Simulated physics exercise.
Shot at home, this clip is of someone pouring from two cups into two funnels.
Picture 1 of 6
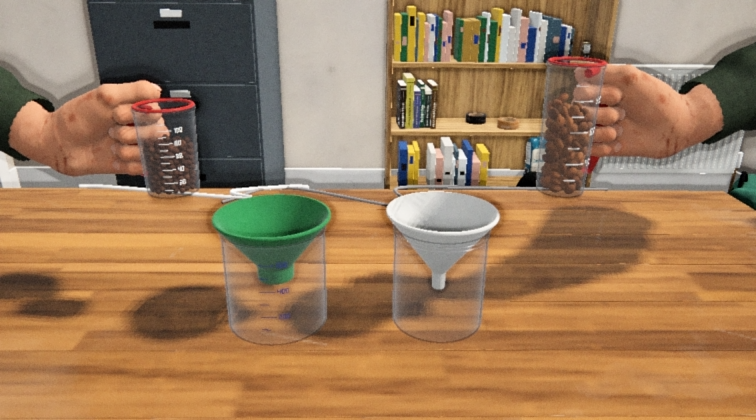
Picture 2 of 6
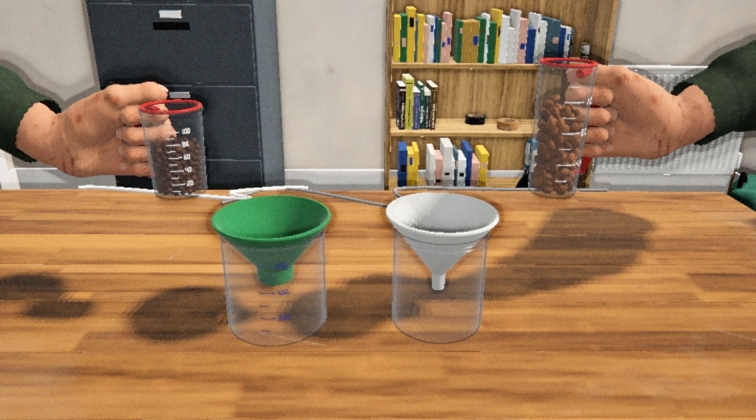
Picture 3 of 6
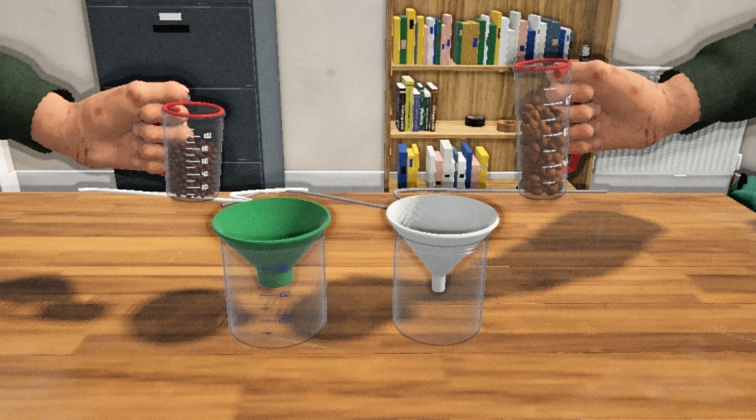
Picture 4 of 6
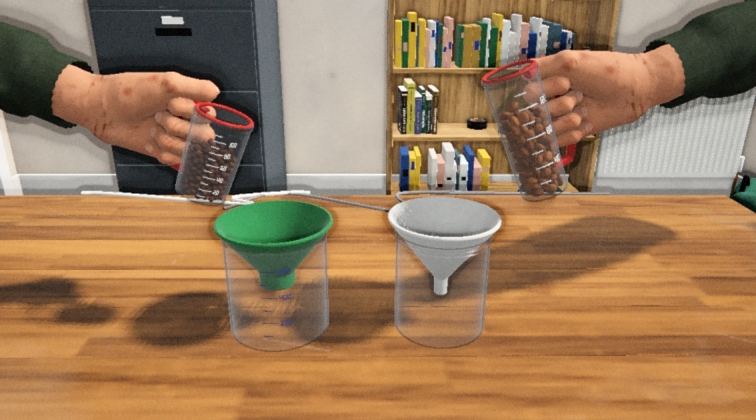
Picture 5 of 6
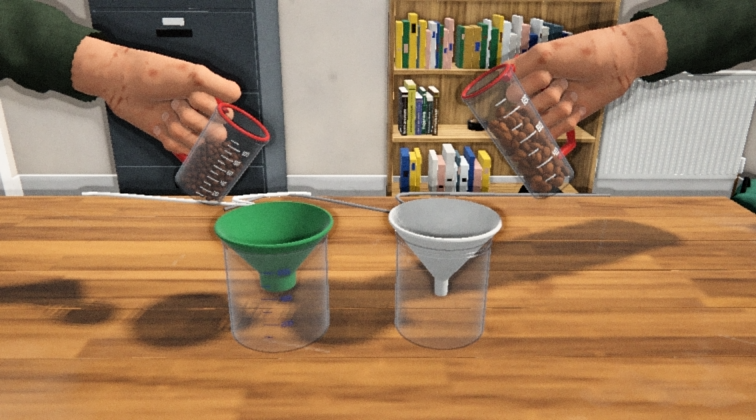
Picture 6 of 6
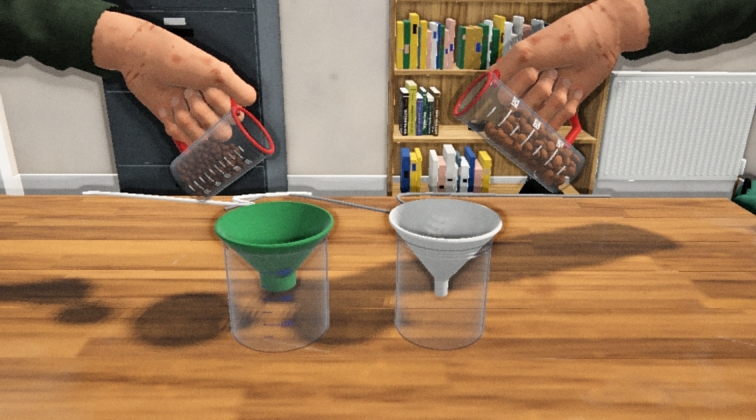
Two hands bring cups of brown pieces inward above two funnels and tilt them.
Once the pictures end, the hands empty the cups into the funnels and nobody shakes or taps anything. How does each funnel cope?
As I see it, left funnel: Most likely it empties out fully; right funnel: Most likely it stops flowing.
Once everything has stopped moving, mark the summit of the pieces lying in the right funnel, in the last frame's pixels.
Top at rest: Approx. (422, 229).
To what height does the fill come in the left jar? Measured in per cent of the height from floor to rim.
It comes out close to 15 %.
Then, 0.20 s later than the last frame, left, every one still in the cup; right, every one still in the cup.
Then, 0.46 s later than the last frame, left, every one still in the cup; right, every one still in the cup.
Then, 0.73 s later than the last frame, left, the larger part still in the cup, roughly a quarter in or over the funnel, just a few down in the jar; right, almost all still in the cup, just a few in or over the funnel.
When it is over, left, every one down in the jar; right, every one stuck in the funnel, not one down in the jar.
